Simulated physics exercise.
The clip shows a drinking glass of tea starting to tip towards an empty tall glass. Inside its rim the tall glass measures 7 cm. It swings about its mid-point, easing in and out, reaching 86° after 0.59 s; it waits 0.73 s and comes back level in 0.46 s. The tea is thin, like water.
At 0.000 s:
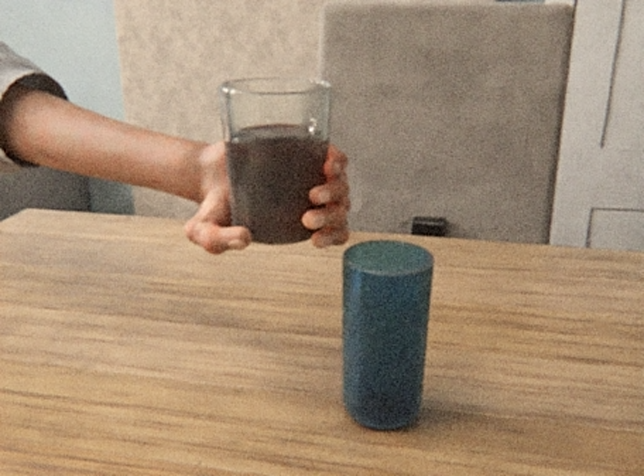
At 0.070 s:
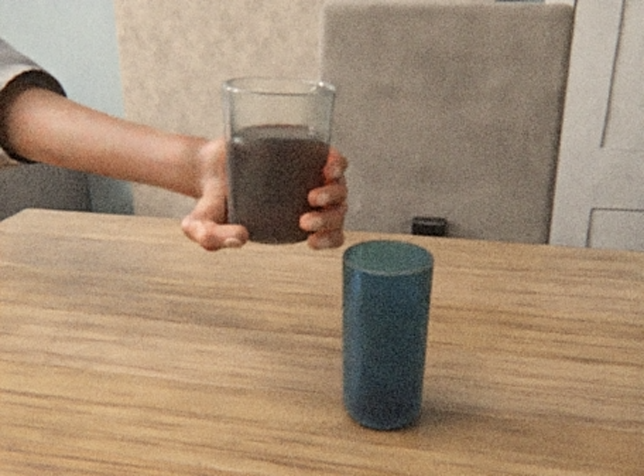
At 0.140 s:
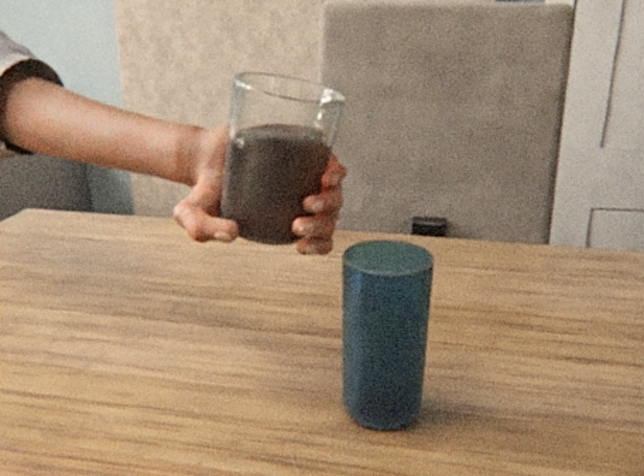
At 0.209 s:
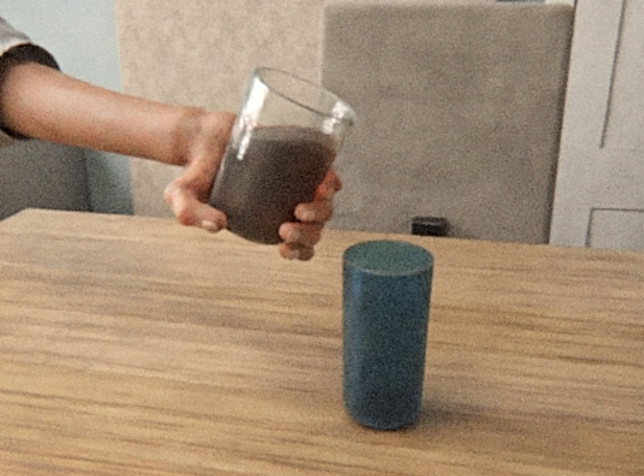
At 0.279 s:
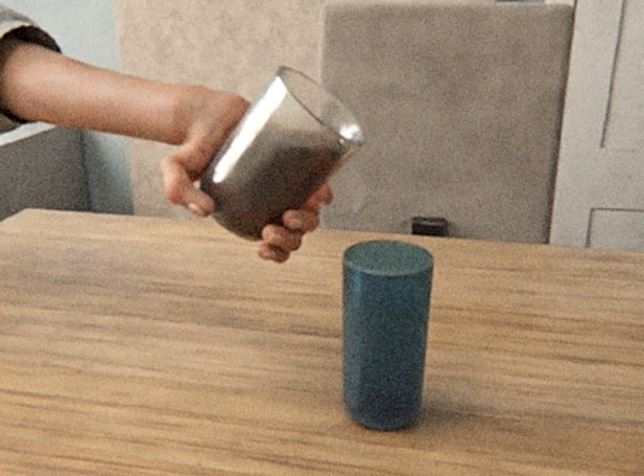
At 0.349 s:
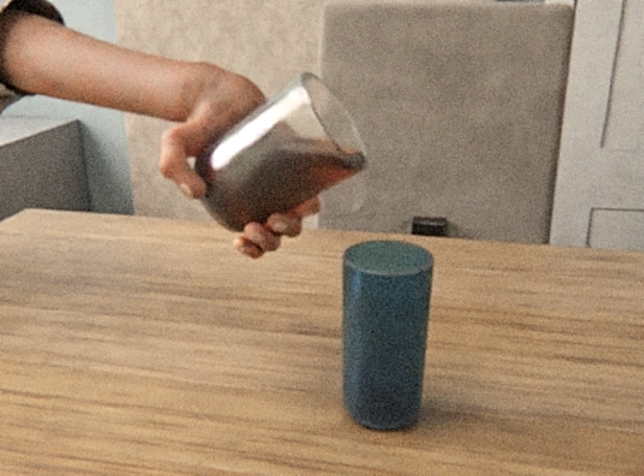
A hand tilts a glass of dark tea rightward above a tall blue glass.
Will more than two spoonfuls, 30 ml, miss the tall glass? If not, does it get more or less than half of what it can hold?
Result: Over half its capacity and no mess.
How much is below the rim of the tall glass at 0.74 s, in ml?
Some 130 ml.
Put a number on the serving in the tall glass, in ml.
Some 270 ml.
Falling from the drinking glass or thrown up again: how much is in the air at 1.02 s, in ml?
Some 15 ml.
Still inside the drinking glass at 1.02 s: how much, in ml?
Close to 60 ml.
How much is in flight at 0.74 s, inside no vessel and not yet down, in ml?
About 40 ml.
By 0.74 s the tilt is 86° and the tall glass has 130 ml, the drinking glass 130 ml, and 0 ml is on the table.
By 1.02 s the tilt is 86° and the tall glass has 230 ml, the drinking glass 60 ml, and 5 ml is on the table.
By 1.32 s the tilt is 86° and the tall glass has 265 ml, the drinking glass 35 ml, and 5 ml is on the table.
By 1.64 s the tilt is 18° and the tall glass has 270 ml, the drinking glass 30 ml, and 5 ml is on the table.
At rest the tall glass has 270 ml, the drinking glass 30 ml, and 5 ml is on the table.
